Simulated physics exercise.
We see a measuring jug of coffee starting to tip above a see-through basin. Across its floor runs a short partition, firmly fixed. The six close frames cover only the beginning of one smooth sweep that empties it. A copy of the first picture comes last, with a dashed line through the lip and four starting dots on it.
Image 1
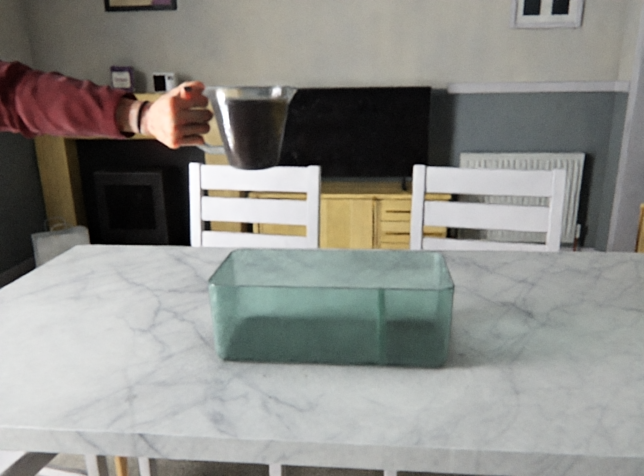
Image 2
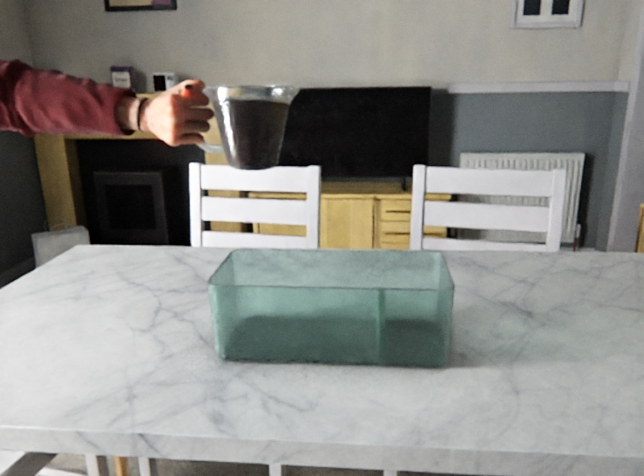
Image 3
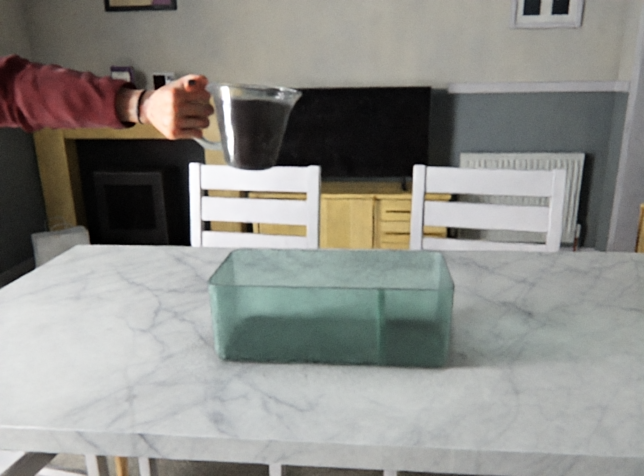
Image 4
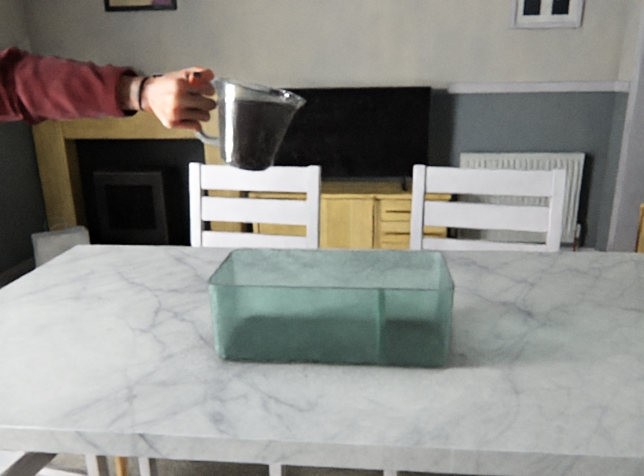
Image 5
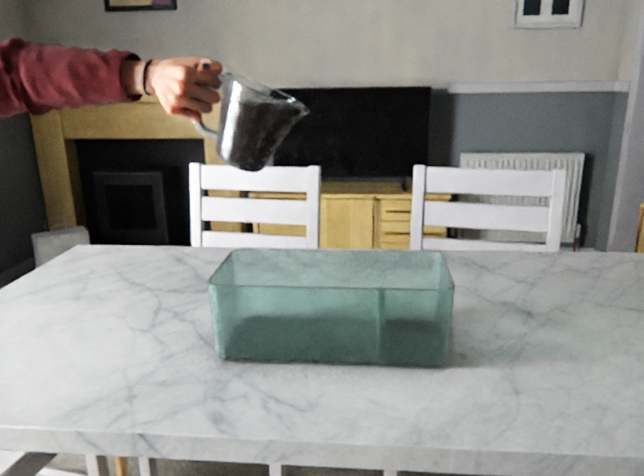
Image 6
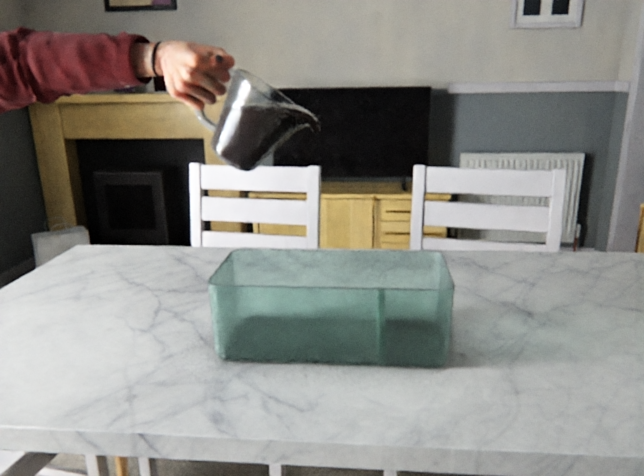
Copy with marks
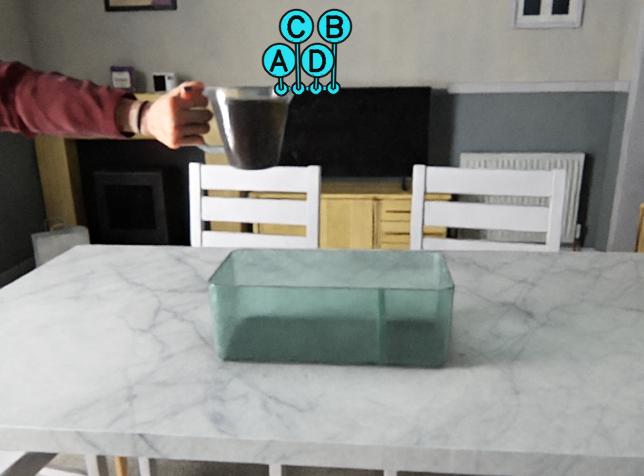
A hand reaching in from the left holds a clear jug of dark liquid upright above a see-through basin on a marble-patterned table, then gradually tilts it to the right until the liquid just passes the lip.
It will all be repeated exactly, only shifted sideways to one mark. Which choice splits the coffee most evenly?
It is B.
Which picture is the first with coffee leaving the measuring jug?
Picture 6.
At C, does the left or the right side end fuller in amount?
More ends on the left.
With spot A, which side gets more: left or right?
More ends on the left.
On the marked copy, A at (281, 88); B at (333, 88); C at (298, 88); D at (315, 88).
If A is chosen, about 94 % ends left of the wall and 4 % right of it.
If B is chosen, about 53 % ends left of the wall and 45 % right of it; 3 % is lost outside.
If C is chosen, about 89 % ends left of the wall and 4 % right of it; 7 % is lost outside.
If D is chosen, about 73 % ends left of the wall and 23 % right of it; 4 % is lost outside.
